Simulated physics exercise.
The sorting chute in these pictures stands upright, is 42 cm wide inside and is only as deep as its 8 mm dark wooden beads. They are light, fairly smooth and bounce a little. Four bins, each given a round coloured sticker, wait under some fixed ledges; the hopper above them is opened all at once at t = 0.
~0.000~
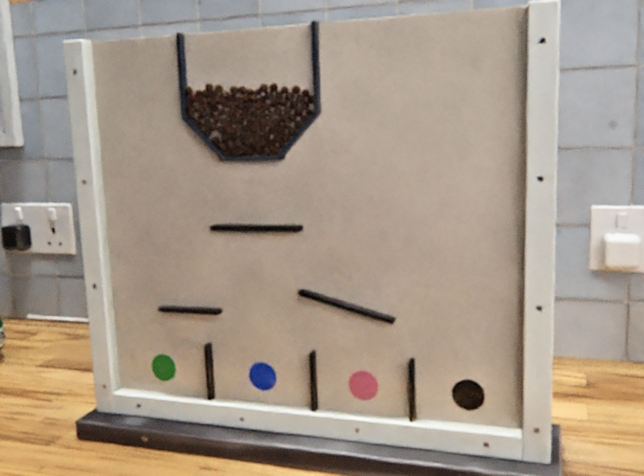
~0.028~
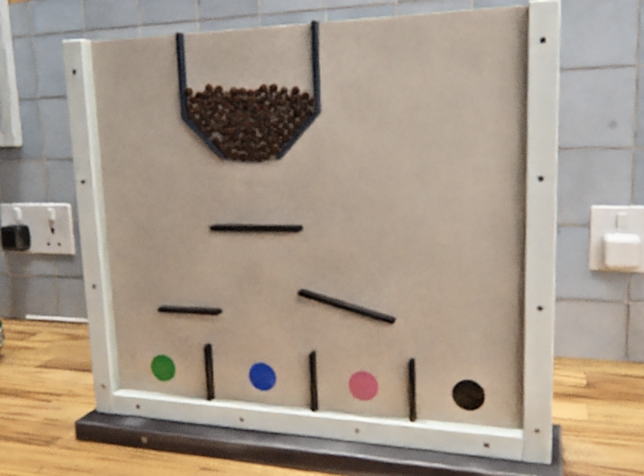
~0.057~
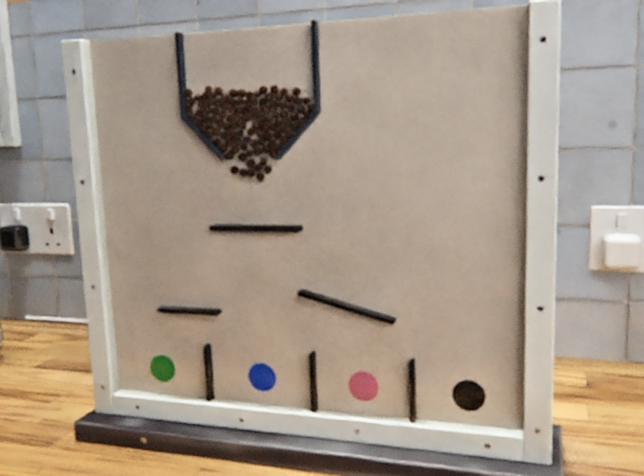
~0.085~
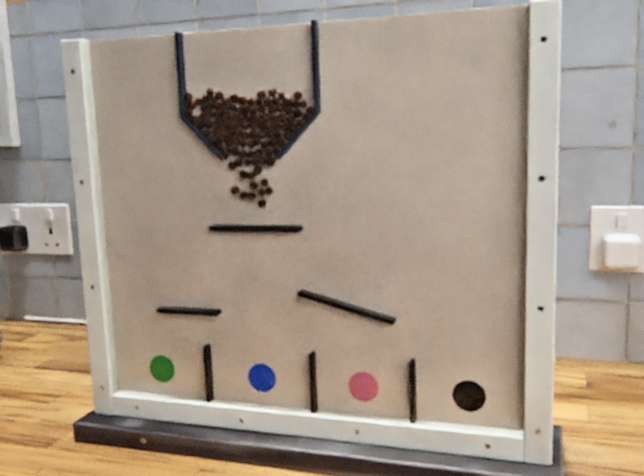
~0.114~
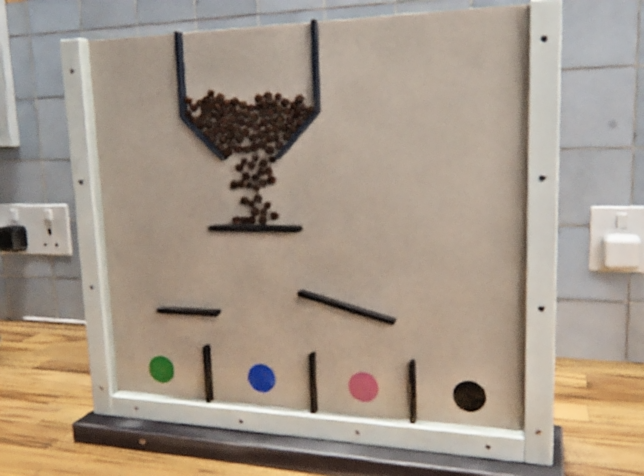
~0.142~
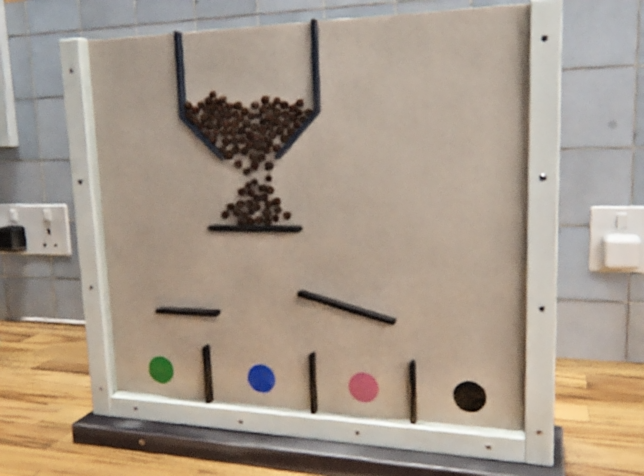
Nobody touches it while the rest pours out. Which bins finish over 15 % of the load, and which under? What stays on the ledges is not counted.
Green bin over, pink bin under, black bin over, blue bin under 15 %.
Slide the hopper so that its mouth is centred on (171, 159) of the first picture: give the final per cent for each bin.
Green bin: 50; pink bin: 0; black bin: 0; blue bin: 40.
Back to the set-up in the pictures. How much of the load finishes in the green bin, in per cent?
Some 25 per cent.
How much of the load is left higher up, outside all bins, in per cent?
Some 30 per cent.
After 0.24 s 50 % have left the hopper; down in the bins, nothing yet.
After 0.55 s 100 % have left the hopper; down in the bins, green 10 %, black 10 %.
All still by 2.6 s, green 25 %, pink 0 %, black 40 %, blue 5 %, left higher up 30 %.
